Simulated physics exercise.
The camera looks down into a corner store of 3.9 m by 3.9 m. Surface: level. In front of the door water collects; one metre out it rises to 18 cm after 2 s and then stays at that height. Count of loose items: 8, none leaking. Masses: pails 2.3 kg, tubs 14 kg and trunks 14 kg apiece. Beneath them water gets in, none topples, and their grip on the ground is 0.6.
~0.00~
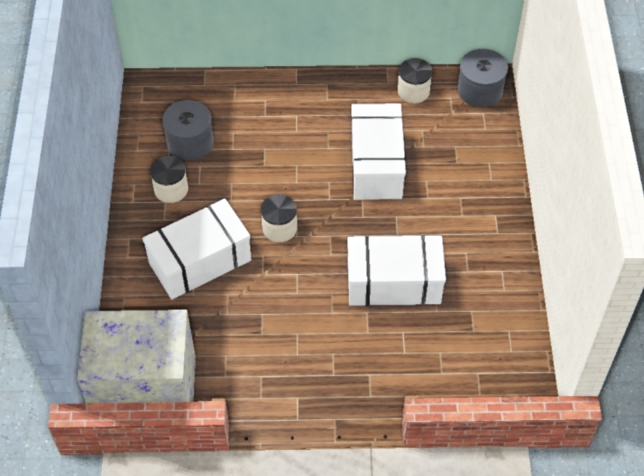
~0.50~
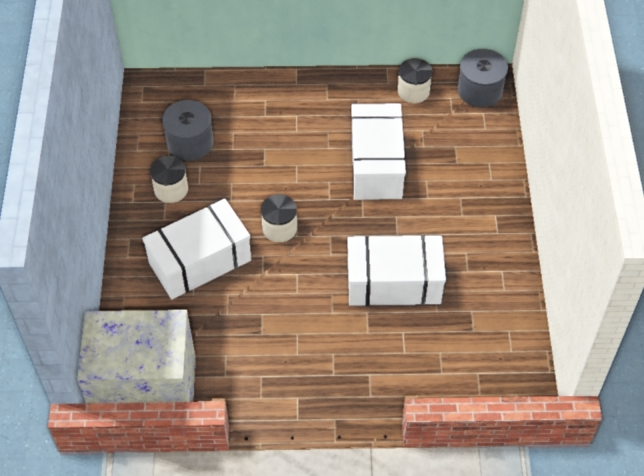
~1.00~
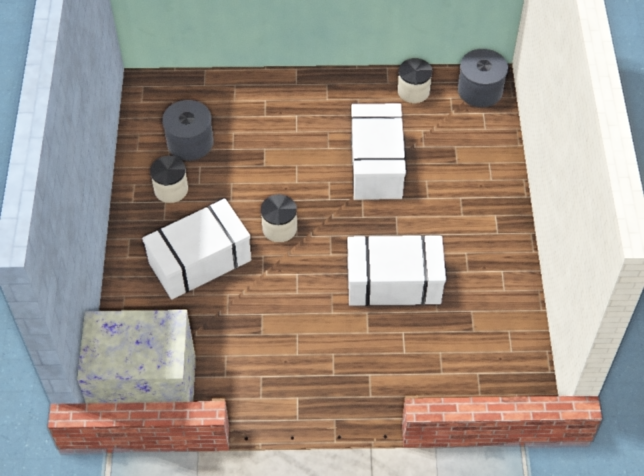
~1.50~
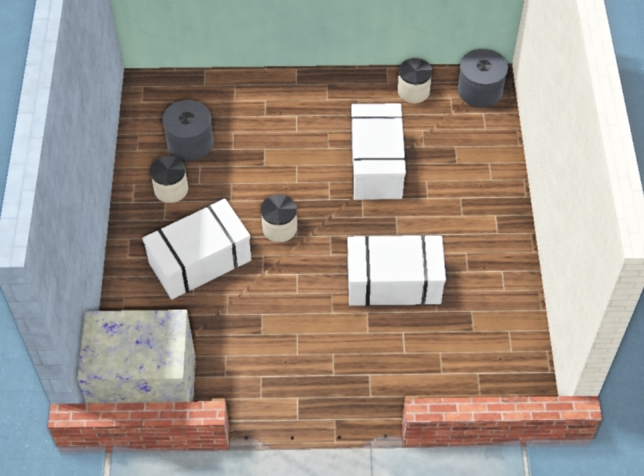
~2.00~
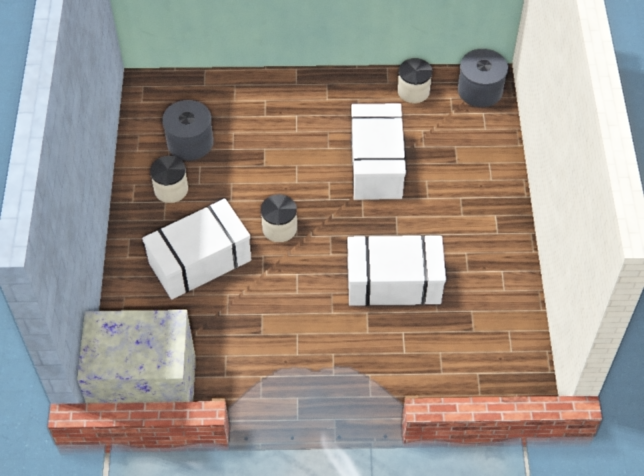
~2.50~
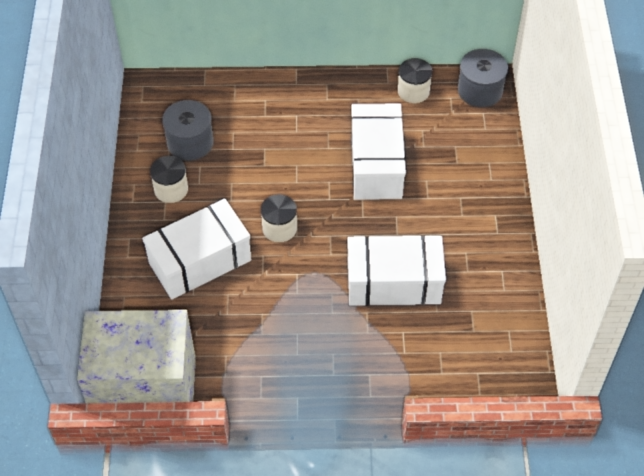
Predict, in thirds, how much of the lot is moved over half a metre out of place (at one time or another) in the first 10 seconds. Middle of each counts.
Large share.
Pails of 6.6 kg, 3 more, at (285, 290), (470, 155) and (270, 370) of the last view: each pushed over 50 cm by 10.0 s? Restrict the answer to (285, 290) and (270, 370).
Note: Item 1 exceeds the limit; item 2 exceeds the limit.
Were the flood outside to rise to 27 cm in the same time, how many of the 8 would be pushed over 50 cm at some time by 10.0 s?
Count under that change: 7.
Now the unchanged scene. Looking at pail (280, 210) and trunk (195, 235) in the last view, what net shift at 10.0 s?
200 cm and 50 cm respectively.
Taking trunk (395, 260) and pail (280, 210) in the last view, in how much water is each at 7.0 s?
First roughly 10 cm, second roughly 7 cm.
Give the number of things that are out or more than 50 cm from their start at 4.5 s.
I get 3.
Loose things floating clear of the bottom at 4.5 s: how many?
Count at that moment: 0.
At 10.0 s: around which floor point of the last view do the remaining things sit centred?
Mean position approx. (305, 131).
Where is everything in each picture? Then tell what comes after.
In the first picture, a pail at (416, 71) rests on the ground; a tub at (187, 119) rests on the ground; 0.0 m2 under water; 0 of 8 have shifted.
In the second picture, a pail at (416, 71), on the bottom; a tub at (187, 119) rests on the ground; water covers 0.0 m2; 0 of 8 have shifted.
In the third picture, a pail at (416, 71), on the bottom; a tub at (187, 119), on the bottom; 0.0 m2 under water; 0 of 8 have shifted.
In the fourth picture, a pail at (416, 71) rests on the ground; a tub at (187, 119), on the bottom; water covers 0.0 m2; 0 of 8 have shifted.
In the fifth picture, a pail at (416, 71), on the bottom; a tub at (187, 119), on the bottom; water covers 0.6 m2; 0 of 8 have shifted.
In the sixth picture, a pail at (416, 71), on the bottom; a tub at (187, 119), on the bottom; water covers 1.5 m2; 0 of 8 have shifted.
After 3.5 s 0 of 8 are over 50 cm from their spots; 0 afloat.
After 4.5 s 3 of 8 are over 50 cm from their spots; 0 afloat.
After 7.0 s 5 of 8 are over 50 cm from their spots; 7 afloat.
After 10.0 s 6 of 8 are over 50 cm from their spots, and 7 have been at some point; 8 afloat.
